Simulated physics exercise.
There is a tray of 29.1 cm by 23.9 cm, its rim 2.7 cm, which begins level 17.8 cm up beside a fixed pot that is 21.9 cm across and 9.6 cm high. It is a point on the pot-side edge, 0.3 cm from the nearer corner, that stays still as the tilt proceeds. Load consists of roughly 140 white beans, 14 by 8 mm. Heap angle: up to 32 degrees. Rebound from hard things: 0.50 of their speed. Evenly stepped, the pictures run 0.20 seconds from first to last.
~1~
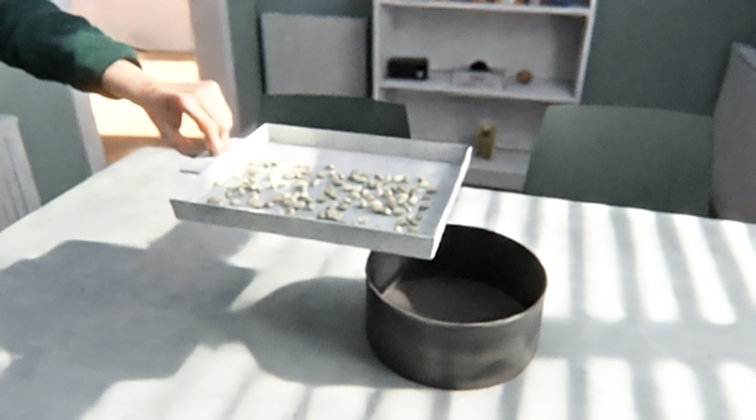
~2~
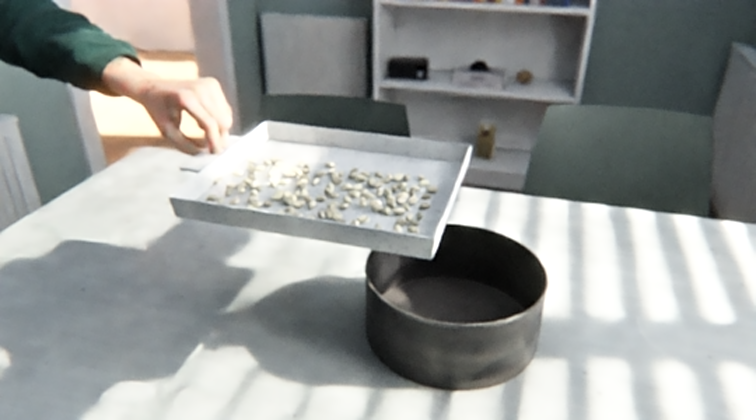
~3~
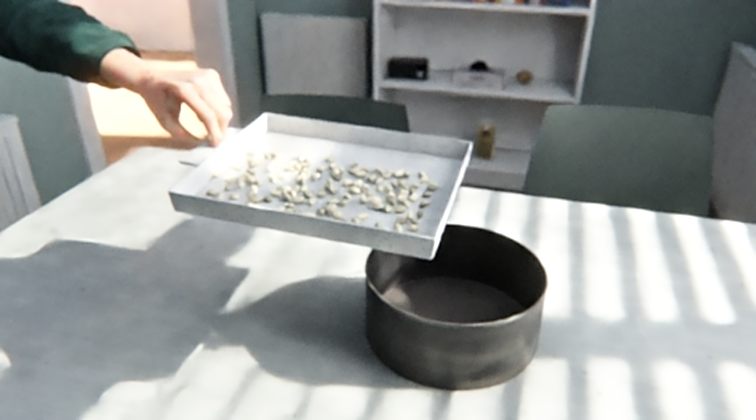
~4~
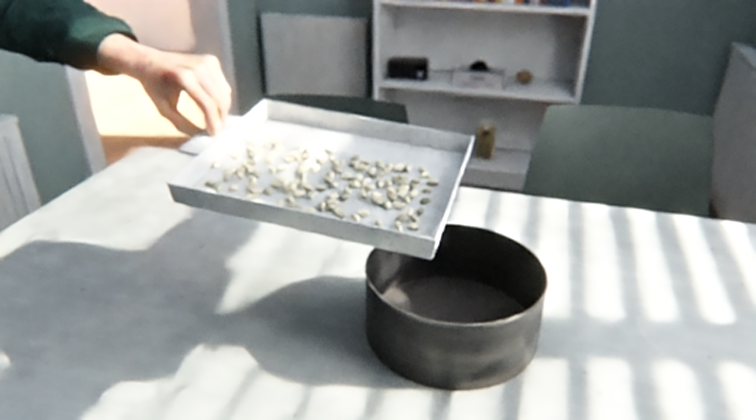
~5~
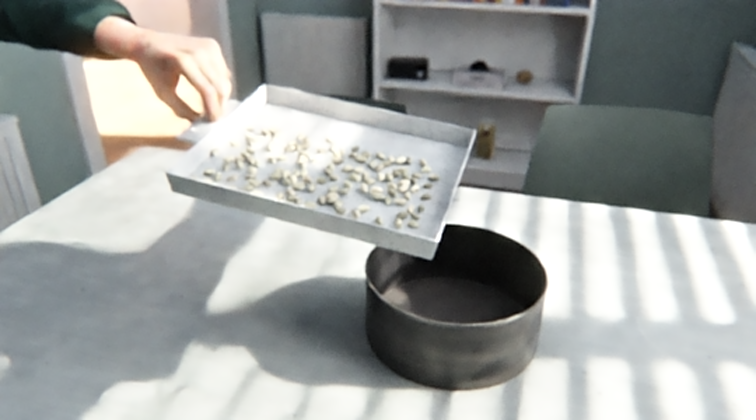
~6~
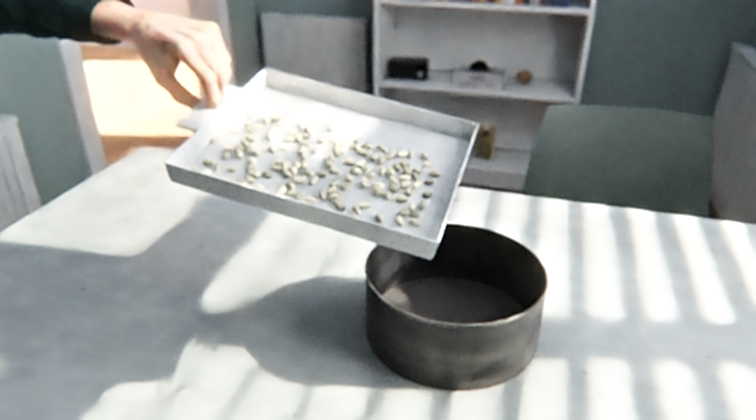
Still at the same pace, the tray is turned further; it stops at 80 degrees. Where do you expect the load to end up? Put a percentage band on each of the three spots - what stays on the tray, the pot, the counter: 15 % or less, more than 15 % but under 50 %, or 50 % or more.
Tray: In between; pot: Up to 15 %; counter: 50 % or more.
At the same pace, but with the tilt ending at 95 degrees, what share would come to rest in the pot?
0 percent.
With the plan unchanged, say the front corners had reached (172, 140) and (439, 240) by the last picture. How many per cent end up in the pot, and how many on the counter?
You'd end with pot at 10 and counter at 55.
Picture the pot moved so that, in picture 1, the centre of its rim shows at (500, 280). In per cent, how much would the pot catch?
Close to 0 in a hundred.
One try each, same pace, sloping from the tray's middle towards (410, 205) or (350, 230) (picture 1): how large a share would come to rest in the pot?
Roughly 20 per cent on the first try and 0 per cent on the second.
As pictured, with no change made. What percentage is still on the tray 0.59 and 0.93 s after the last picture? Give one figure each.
Close to 100 at the first time and 50 at the second.
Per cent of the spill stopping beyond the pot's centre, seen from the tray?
Roughly 80 percent of the spill.
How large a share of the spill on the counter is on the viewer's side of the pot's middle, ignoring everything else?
Share: Roughly 100 %.
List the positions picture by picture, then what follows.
The first picture shows tray tilt 0 degrees, front corners at (172, 197) and (433, 236); middle of the pieces at (327, 193); pot at (456, 267).
The second picture shows tray tilt 1 degrees, front corners at (172, 195) and (433, 236); middle of the pieces at (327, 191).
The third picture shows tray tilt 2 degrees, front corners at (171, 190) and (433, 237); middle of the pieces at (327, 187).
The fourth picture shows tray tilt 6 degrees, front corners at (170, 181) and (434, 238), lowest corner right front; middle of the pieces at (327, 180).
The fifth picture shows tray tilt 9 degrees, front corners at (169, 171) and (435, 239), lowest corner right front; middle of the pieces at (328, 172).
The sixth picture shows tray tilt 13 degrees, front corners at (168, 161) and (436, 240), lowest corner right front; middle of the pieces at (329, 165); pot at (456, 267).
Then, 0.35 s after the last picture, tilt 45 degrees; the tray holds 100 %, the pot 0 %.
Then, 0.59 s after the last picture, tilt 68 degrees; the tray holds 100 %, the pot 0 %.
Then, 0.93 s after the last picture, tilt 80 degrees; the tray holds 50 %, the pot 0 %.
In the end, tray 20 %, pot 0 %, counter 80 %.
